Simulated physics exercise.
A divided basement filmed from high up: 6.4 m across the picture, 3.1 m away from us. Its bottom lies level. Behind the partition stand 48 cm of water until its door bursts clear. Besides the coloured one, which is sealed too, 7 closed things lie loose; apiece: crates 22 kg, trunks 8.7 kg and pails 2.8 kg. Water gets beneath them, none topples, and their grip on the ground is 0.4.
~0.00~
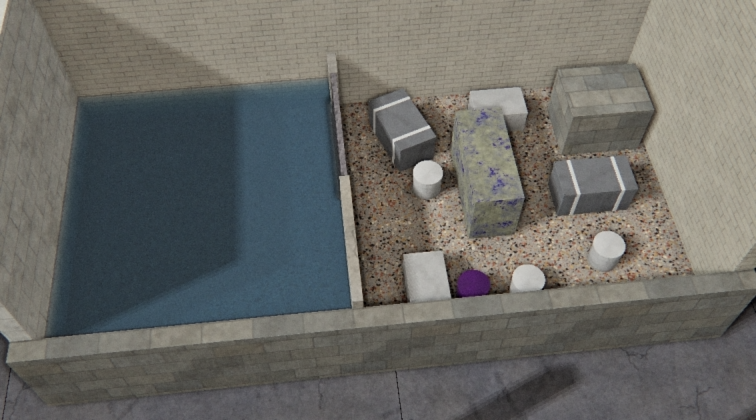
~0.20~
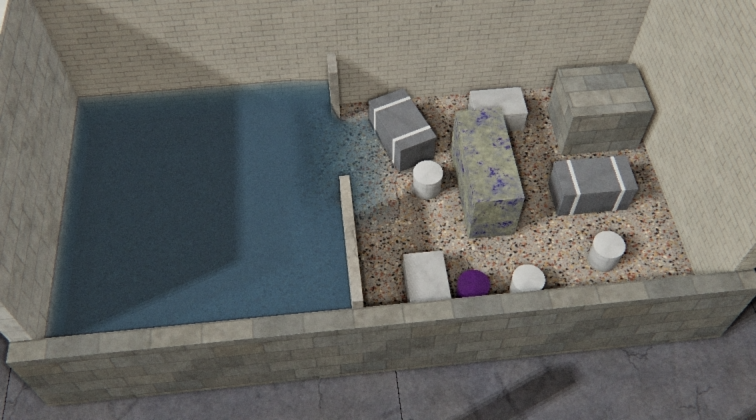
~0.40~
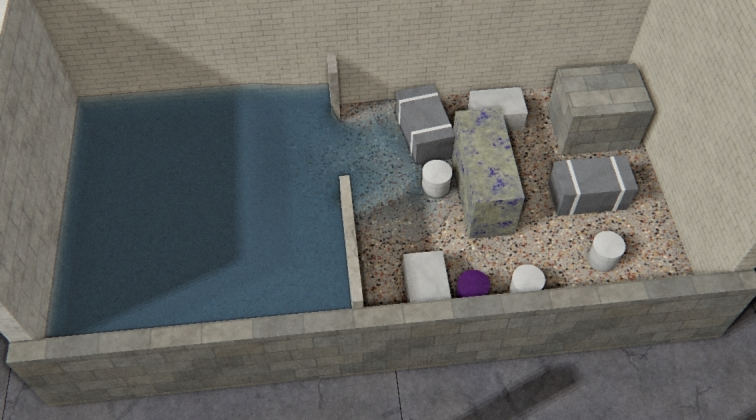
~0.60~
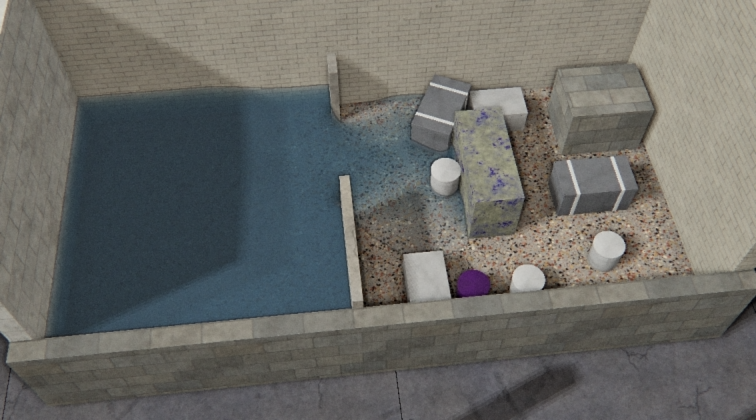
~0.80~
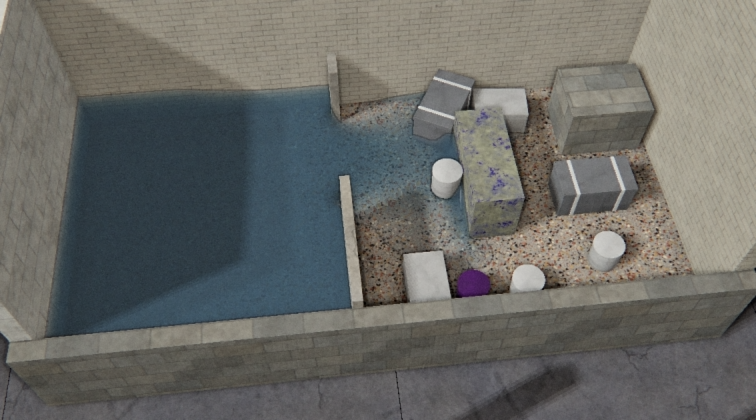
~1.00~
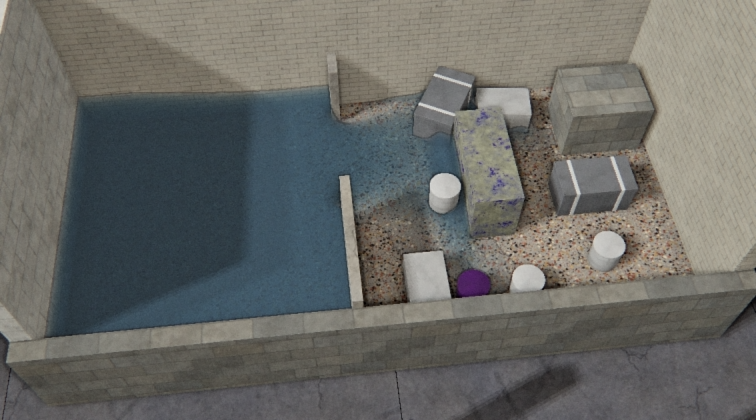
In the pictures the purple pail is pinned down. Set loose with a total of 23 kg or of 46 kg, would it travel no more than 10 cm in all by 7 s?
I expect that only the higher weight holds it.
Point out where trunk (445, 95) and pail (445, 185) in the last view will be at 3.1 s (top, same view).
Around (507, 99) and (413, 197).
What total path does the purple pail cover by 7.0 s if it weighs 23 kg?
About 150 cm.
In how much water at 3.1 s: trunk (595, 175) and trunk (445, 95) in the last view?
About 6 and 18 cm.
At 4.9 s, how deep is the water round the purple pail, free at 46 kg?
Roughly 19 cm.
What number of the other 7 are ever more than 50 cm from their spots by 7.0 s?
7 of them.
After 1.4 s the purple pail would be 2 cm from its start with 23 kg and 0 cm from its start with 46 kg; 9 cm of water round it then.
After 3.1 s the purple pail would be 64 cm from its start with 23 kg and 0 cm from its start with 46 kg; 14 cm of water round it then.
After 4.9 s the purple pail would be 122 cm from its start with 23 kg and 0 cm from its start with 46 kg; 19 cm of water round it then.
After 7.0 s the purple pail would be 149 cm from its start with 23 kg and 0 cm from its start with 46 kg; 27 cm of water round it then.
